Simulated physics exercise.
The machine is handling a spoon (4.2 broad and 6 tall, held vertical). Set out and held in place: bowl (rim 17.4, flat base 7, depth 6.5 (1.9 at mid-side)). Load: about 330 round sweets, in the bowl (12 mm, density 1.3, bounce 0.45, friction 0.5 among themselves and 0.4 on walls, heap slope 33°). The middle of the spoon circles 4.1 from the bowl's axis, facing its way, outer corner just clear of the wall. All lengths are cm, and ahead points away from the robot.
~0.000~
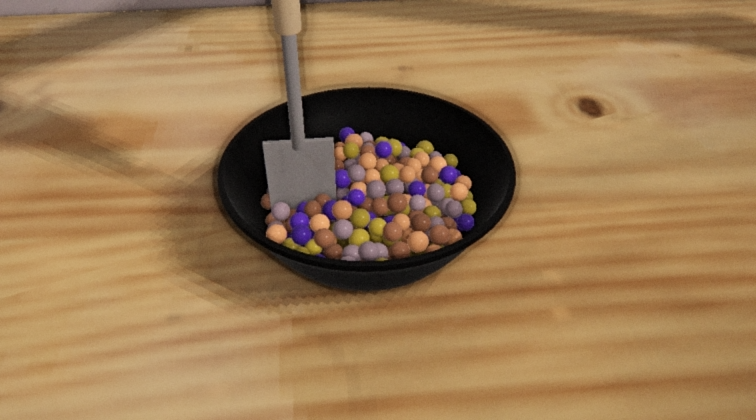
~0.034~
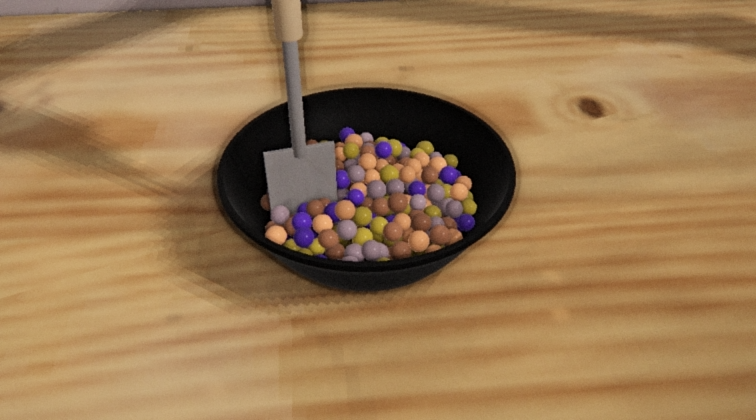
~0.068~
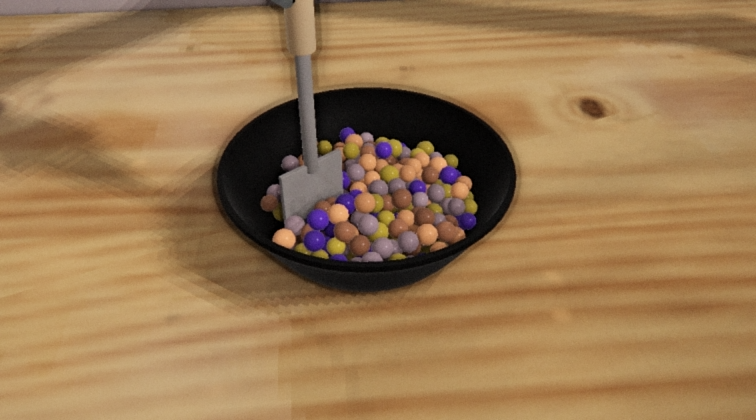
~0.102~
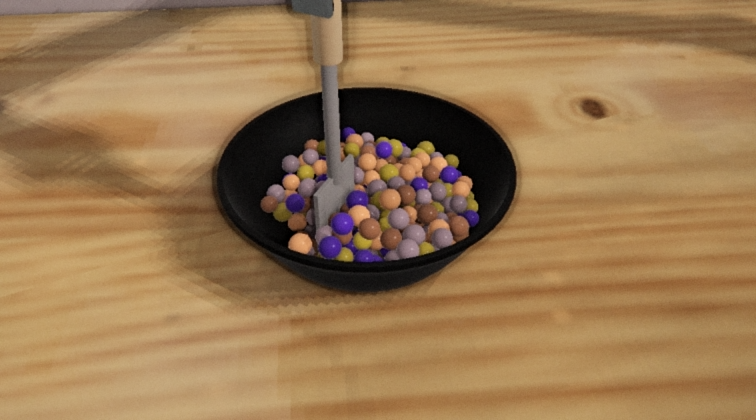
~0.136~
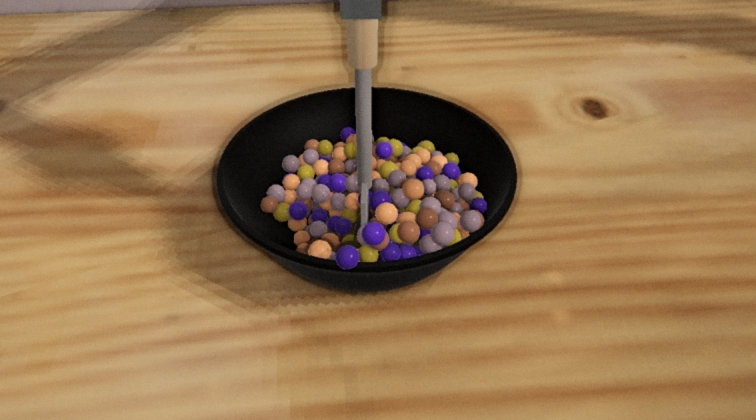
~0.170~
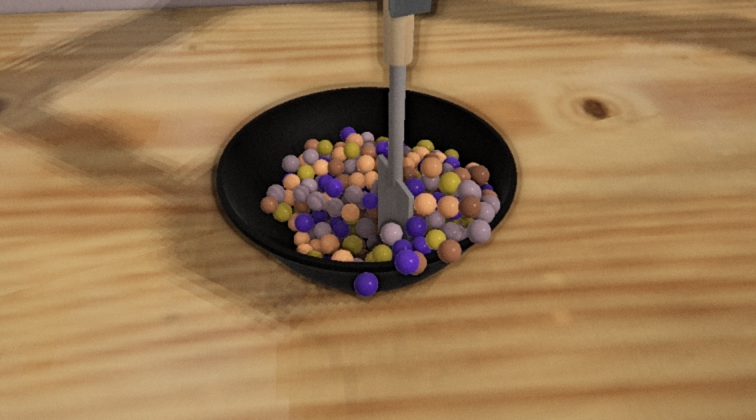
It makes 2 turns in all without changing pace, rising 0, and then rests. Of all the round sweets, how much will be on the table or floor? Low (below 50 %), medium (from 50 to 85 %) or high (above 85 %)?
A low share, below 50 %, ends on the table or floor.
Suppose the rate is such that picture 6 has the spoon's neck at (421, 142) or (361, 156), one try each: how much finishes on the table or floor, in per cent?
About 50 and 30 per cent.
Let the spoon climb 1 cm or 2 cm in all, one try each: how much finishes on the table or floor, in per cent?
About 35 and 30 per cent.
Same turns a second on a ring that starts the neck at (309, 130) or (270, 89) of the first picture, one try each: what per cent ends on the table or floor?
About 35 and 20 per cent.
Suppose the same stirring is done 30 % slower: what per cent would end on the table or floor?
Then about 30 per cent.
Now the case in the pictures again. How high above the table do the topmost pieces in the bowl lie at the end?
About 6.5 cm.
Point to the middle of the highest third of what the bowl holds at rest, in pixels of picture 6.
At about (329, 234).
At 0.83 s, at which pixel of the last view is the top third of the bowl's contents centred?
At about (402, 136).
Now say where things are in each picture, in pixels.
Spoon neck at (296, 119), 0° round; upper third of the load around (370, 190), from x 270 to 470, top at y 135; 329 in the bowl, in the first picture.
Spoon neck at (297, 126), 10° round; upper third of the load around (370, 192), from x 270 to 470, top at y 135, in the second picture.
Spoon neck at (309, 141), 35° round; upper third of the load around (372, 203), from x 270 to 470, top at y 135, in the third picture.
Spoon neck at (333, 152), 59° round; upper third of the load around (381, 205), from x 270 to 470, top at y 135, in the fourth picture.
Spoon neck at (364, 156), 83° round; upper third of the load around (401, 208), from x 270 to 480, top at y 135; 328 in the bowl, 1 in flight or on the tool, in the fifth picture.
Spoon neck at (396, 153), 108° round; upper third of the load around (427, 195), from x 270 to 490, top at y 135; 324 in the bowl, 5 in flight or on the tool, in the sixth picture.
By 0.50 s, 347° round, highest piece 10 above the table; 252 in the bowl, 57 on the table or floor, 20 in flight or on the tool.
By 0.83 s, 226° round, highest piece 8 above the table; 208 in the bowl, 112 on the table or floor, 9 in flight or on the tool.
By 1.20 s, 0° round, highest piece 7 above the table; 199 in the bowl, 130 on the table or floor.
By 1.90 s, 0° round, highest piece 7 above the table; 199 in the bowl, 130 on the table or floor.
Final count, 199 in the bowl, 130 on the table or floor. That is 40 % on the table or floor.
